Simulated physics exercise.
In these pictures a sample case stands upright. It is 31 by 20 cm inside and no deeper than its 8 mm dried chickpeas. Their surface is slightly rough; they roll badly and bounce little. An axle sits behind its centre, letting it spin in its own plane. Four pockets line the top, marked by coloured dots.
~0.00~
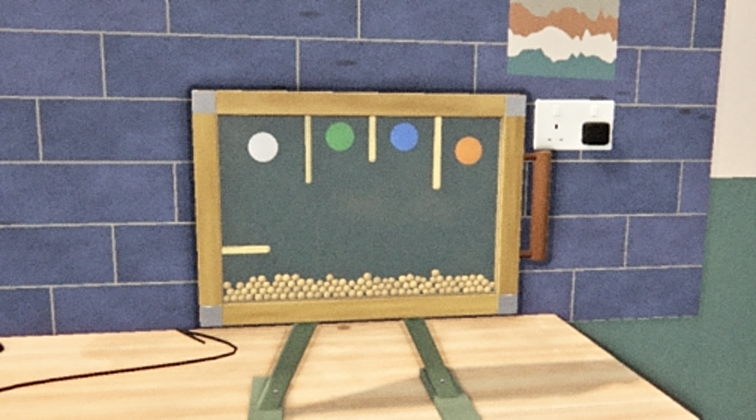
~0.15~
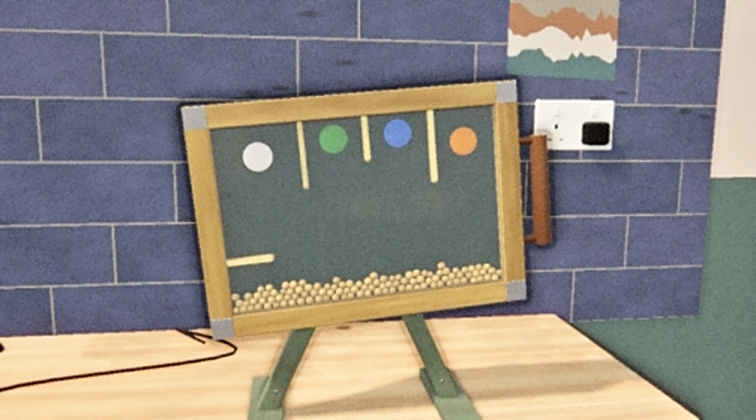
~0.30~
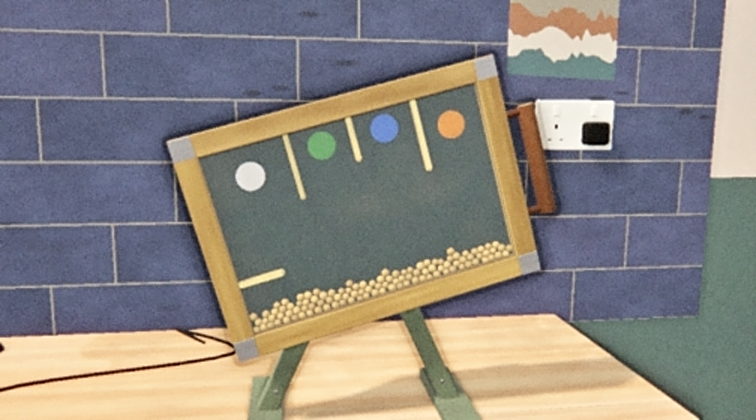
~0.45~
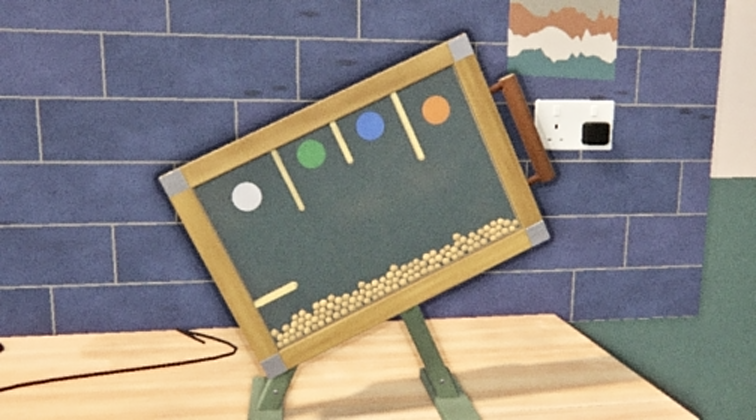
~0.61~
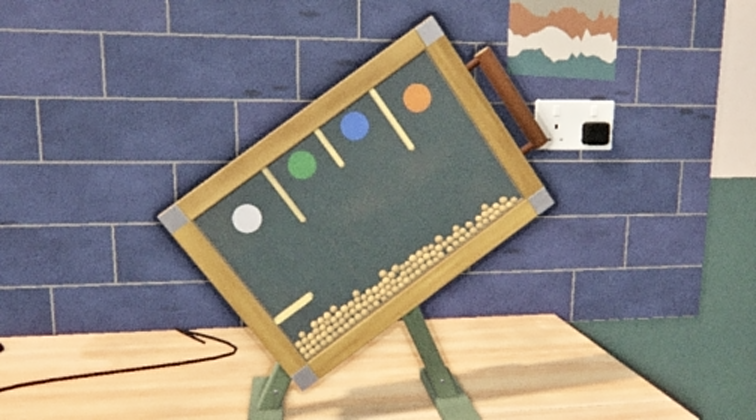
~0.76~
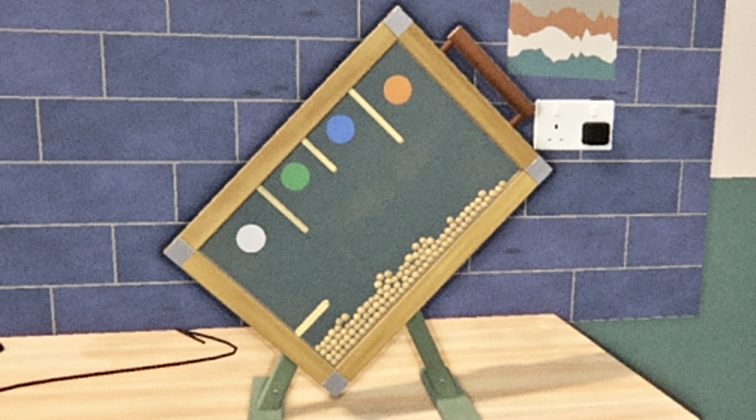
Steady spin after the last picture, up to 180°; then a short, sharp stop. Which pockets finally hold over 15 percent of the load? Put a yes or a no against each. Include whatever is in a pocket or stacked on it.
Result: Blue is left below target; green is left below target; orange is left below target; white is left above target.
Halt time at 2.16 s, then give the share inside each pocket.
Blue pocket: 0; green pocket: 0; orange pocket: 0; white pocket: 40.
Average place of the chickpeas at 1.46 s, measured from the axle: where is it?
Offset from axle: Approx. 8 cm right, 7 cm below.
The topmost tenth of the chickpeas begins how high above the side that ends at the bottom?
About 16 cm up.
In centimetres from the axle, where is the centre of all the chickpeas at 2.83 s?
Roughly 12 cm to the right of the axle and 3 cm below it.
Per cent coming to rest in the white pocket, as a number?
Around 80 percent.
After 1.46 s it has turned 93°, the chickpeas' middle is 8 cm right of and 7 cm below the axle; inside pockets, nothing yet.
After 2.16 s it has turned 140°, the chickpeas' middle is 10 cm right of and 8 cm below the axle; inside pockets, white 40 %.
At rest by 3.8 s, blue 0 %, green 0 %, orange 0 %, white 80 %, caught on other walls 20 %.
